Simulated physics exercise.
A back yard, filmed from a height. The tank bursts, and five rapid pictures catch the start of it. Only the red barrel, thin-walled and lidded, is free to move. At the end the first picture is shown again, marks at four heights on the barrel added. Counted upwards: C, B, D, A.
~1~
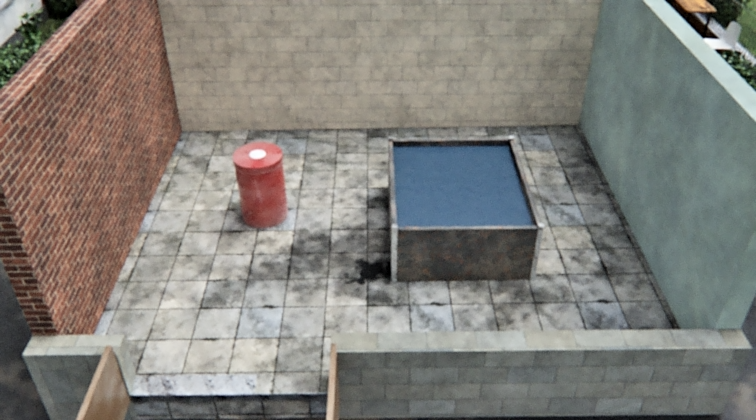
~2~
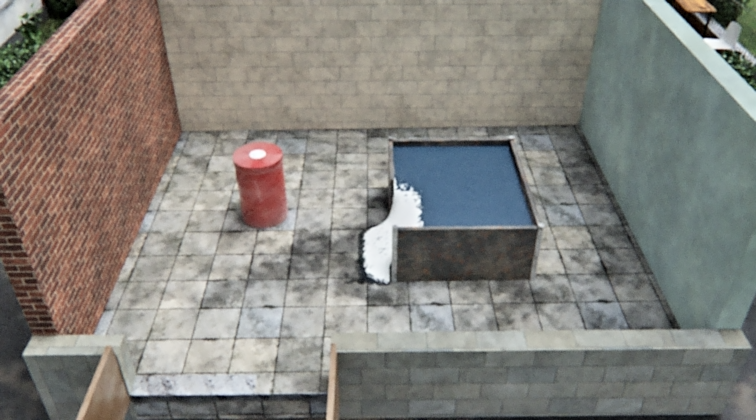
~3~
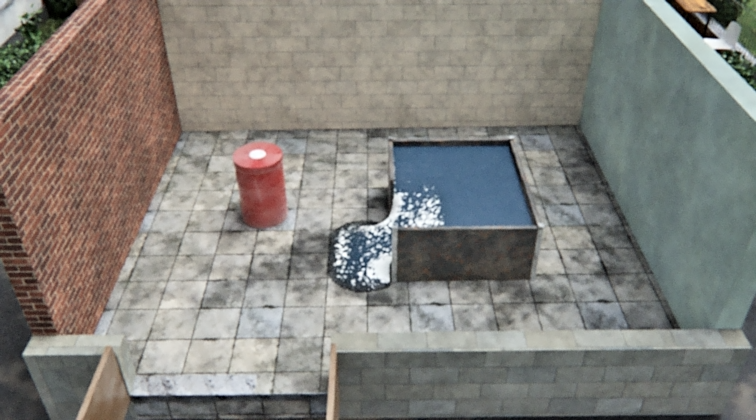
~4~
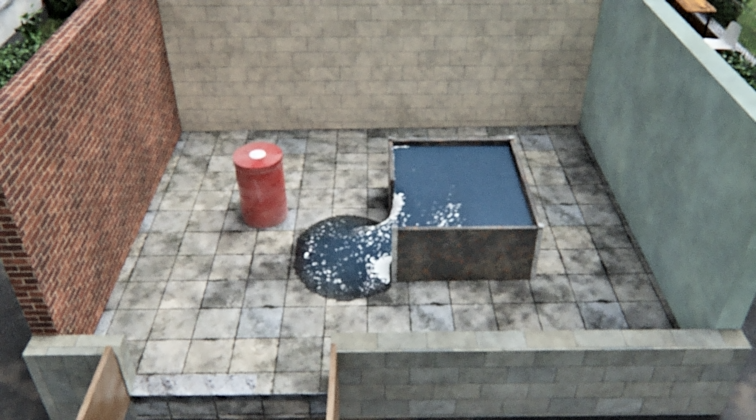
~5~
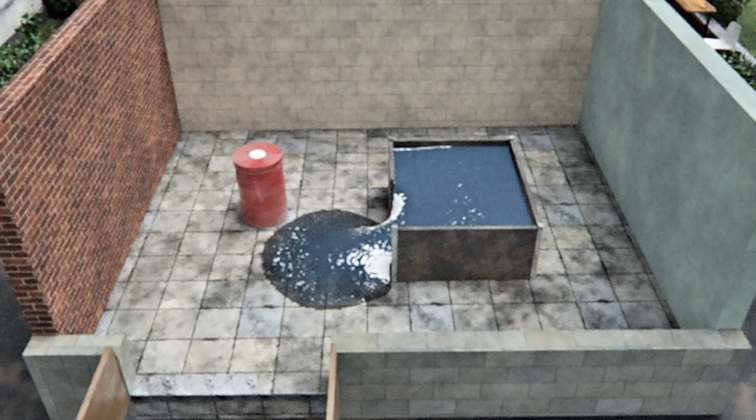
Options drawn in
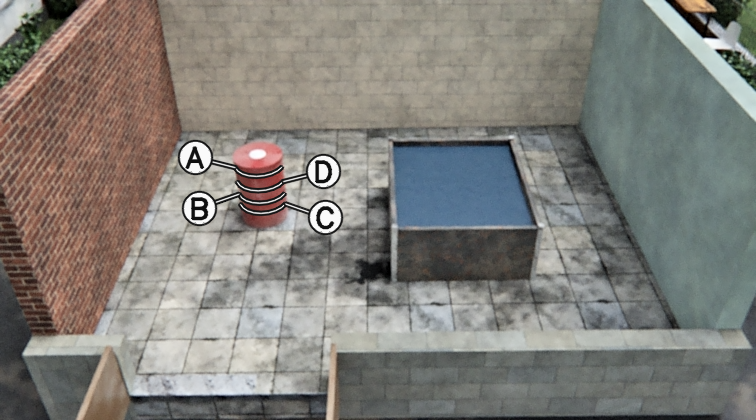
Water poured from the left side of a full tank in a walled yard, spreading leftward over the paving in a widening dark puddle, while the red barrel stood still.
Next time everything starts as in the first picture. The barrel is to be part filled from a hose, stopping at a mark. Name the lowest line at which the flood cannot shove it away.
The limit is C.
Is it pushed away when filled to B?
No, not at all.
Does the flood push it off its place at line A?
No.
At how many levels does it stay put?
All of them.
In white, A at (256, 176); B at (259, 203); C at (261, 213); D at (258, 190); from the bottom up C, B, D, A.
With A, it does not move.
With B, it does not move.
With C, it does not move.
With D, it does not move.
